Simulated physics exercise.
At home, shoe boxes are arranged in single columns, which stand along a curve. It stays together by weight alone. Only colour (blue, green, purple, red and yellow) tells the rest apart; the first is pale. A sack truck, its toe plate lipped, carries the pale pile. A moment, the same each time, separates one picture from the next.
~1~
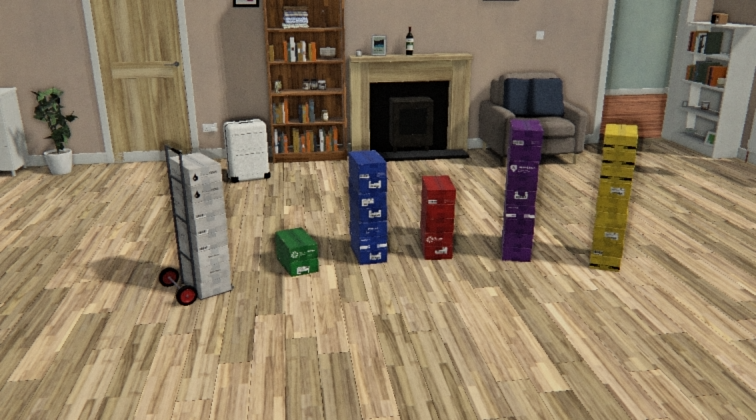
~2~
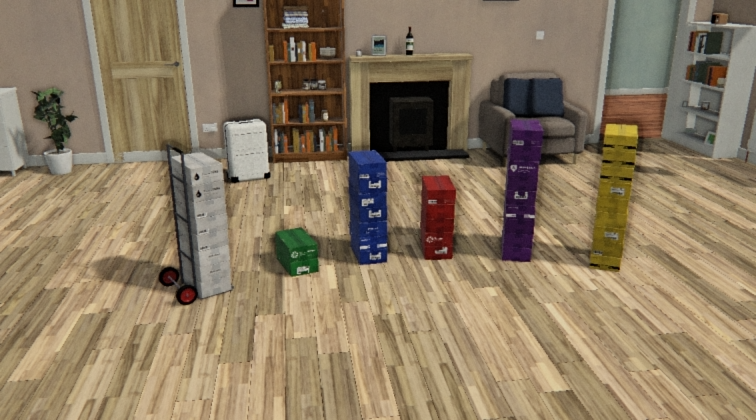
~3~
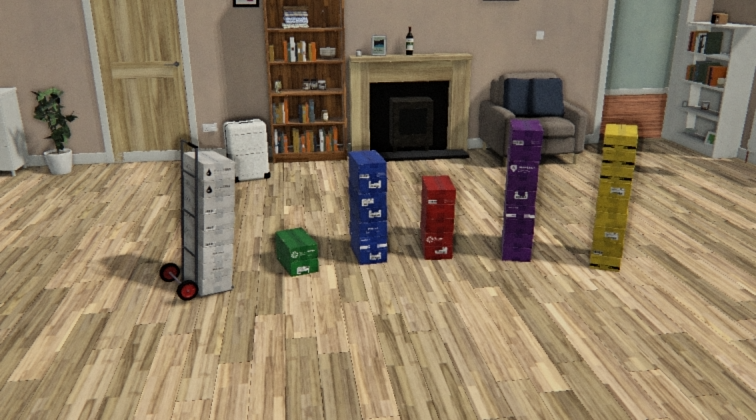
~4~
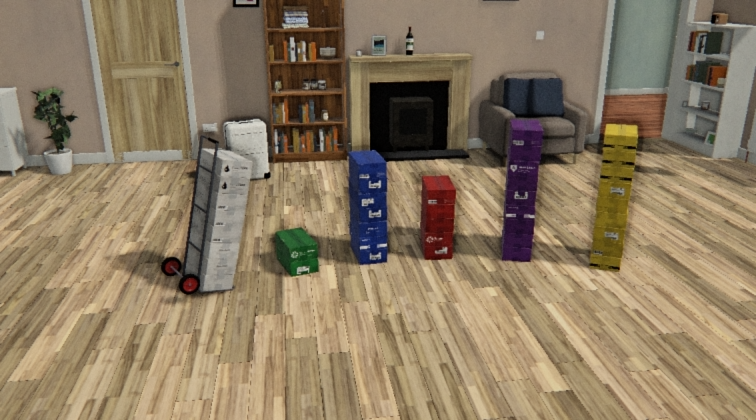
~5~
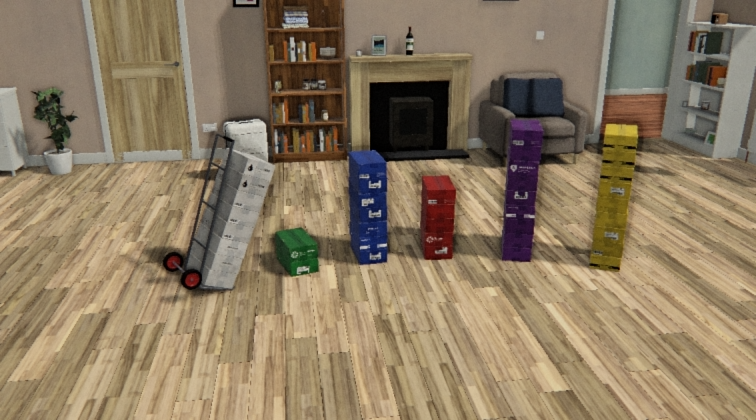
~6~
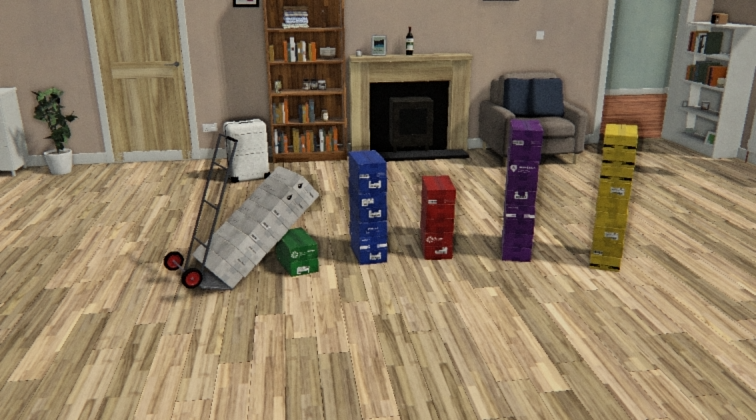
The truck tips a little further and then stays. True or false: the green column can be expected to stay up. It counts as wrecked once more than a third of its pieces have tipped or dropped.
True.
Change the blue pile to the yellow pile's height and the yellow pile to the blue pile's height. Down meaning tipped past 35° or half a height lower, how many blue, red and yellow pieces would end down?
By colour, blue 0, red 0, yellow 0.
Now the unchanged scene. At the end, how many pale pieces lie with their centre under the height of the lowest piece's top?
Pale pieces: 4.
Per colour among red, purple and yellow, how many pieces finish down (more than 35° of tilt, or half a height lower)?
Counting by colour, you get red at 0, purple at 0, and yellow at 0 down by the end.
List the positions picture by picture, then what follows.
In the first picture (we follow the side turned to the camera), truck frame (183, 184) level; top green box (296, 237); top blue box (373, 171); no other piece has moved.
Truck frame (185, 183) rocked barely; top green box (296, 237), in the second picture.
Truck frame (197, 178) rocked a little, top of the pale pile leaning a little; top green box (296, 237); no other piece has moved, in the third picture.
Truck frame (213, 173) rocked a little, top of the pale pile leaning a little; top green box (296, 237); no other piece has moved, in the fourth picture.
Truck frame (226, 171) rocked clearly, top of the pale pile leaning clearly; top green box (296, 237); no other piece has moved, in the fifth picture.
Truck frame (229, 170) rocked clearly, top of the pale pile leaning steeply; top green box (296, 237); top purple box (527, 138); no other piece has moved, in the sixth picture.
Soon, 8 of the pale pile down; none of the 2 green boxes down (0 of 32 in all colours); top green box unmoved.
A while on, 8 of the pale pile down; none of the 2 green boxes down (0 of 32 in all colours); top green box displaced a little.
Finally, 8 of the pale pile down; none of the 2 green boxes down (0 of 32 in all colours); top green box displaced a little; top blue box unmoved. Seen by the last camera, middles, top green box near (299, 244), top blue box near (367, 164).
